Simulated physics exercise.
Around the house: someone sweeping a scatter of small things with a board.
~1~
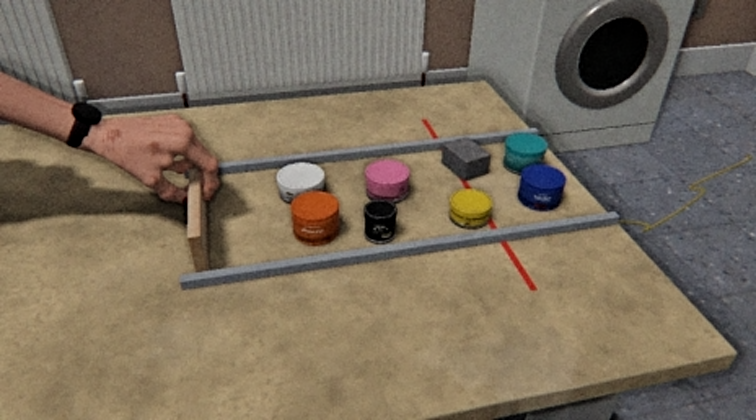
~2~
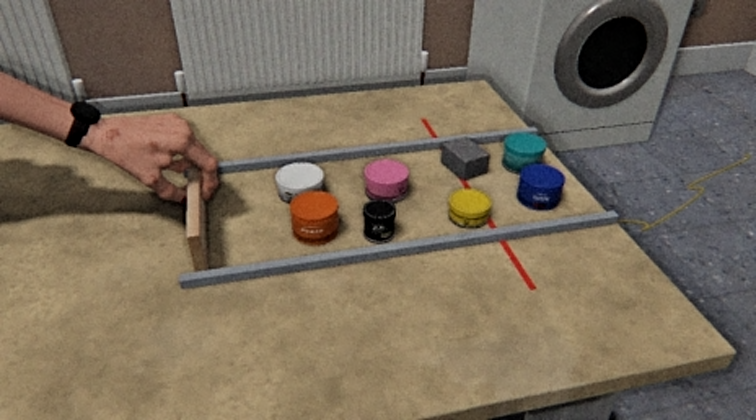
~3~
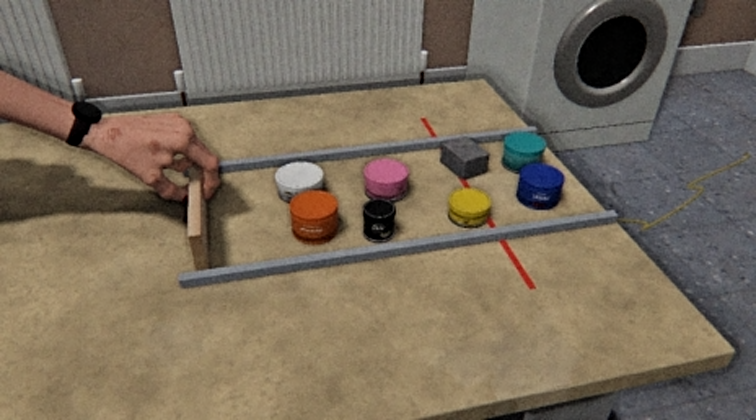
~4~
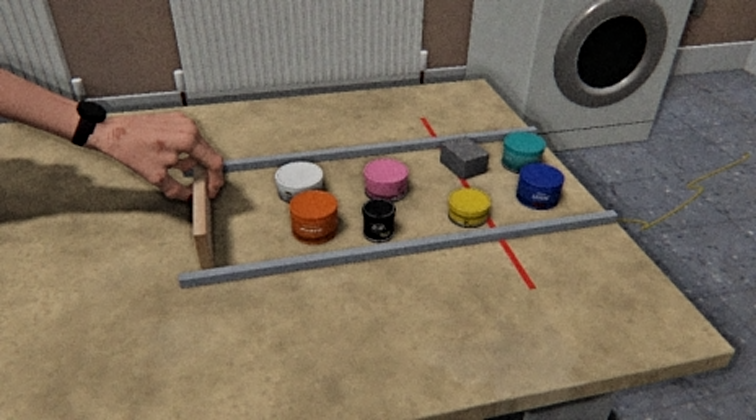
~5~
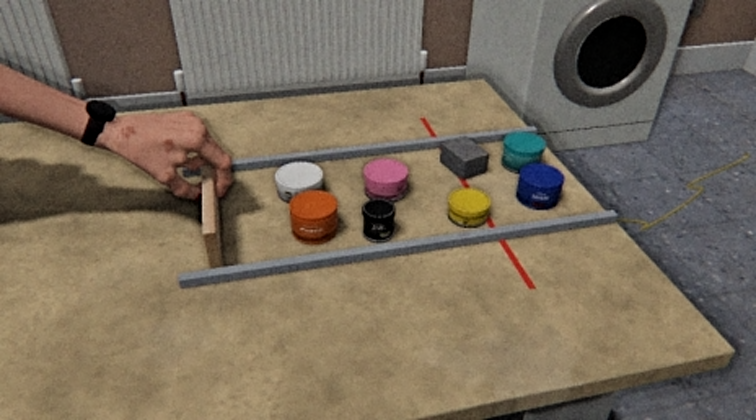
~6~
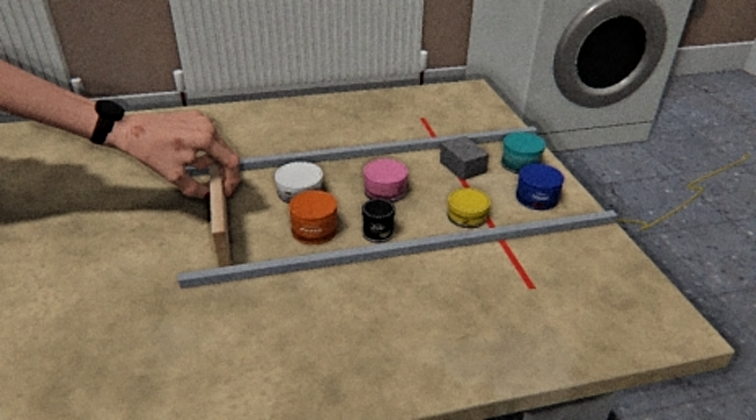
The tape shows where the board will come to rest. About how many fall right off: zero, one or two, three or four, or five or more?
In the end the number that fall off is zero.
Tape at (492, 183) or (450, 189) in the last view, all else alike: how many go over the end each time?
The counts: 0 and 0.
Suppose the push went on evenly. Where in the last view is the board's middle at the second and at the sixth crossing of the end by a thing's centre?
Its middle is around (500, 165) and later (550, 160).
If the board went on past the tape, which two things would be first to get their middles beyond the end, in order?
Earliest first: The turquoise tin, then the blue tub.
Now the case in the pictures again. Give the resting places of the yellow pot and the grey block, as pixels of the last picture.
The yellow pot at (540, 200), the grey block at (498, 145).
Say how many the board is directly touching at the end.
The number is 3.
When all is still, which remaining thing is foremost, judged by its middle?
The blue tub ends nearest.
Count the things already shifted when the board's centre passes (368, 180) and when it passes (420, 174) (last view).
4 and 6.
A little later, none off yet; turquoise tin at rest near (523, 153); blue tub at rest near (539, 187); grey block at rest near (464, 158).
When it is over, the number that fall off is zero.
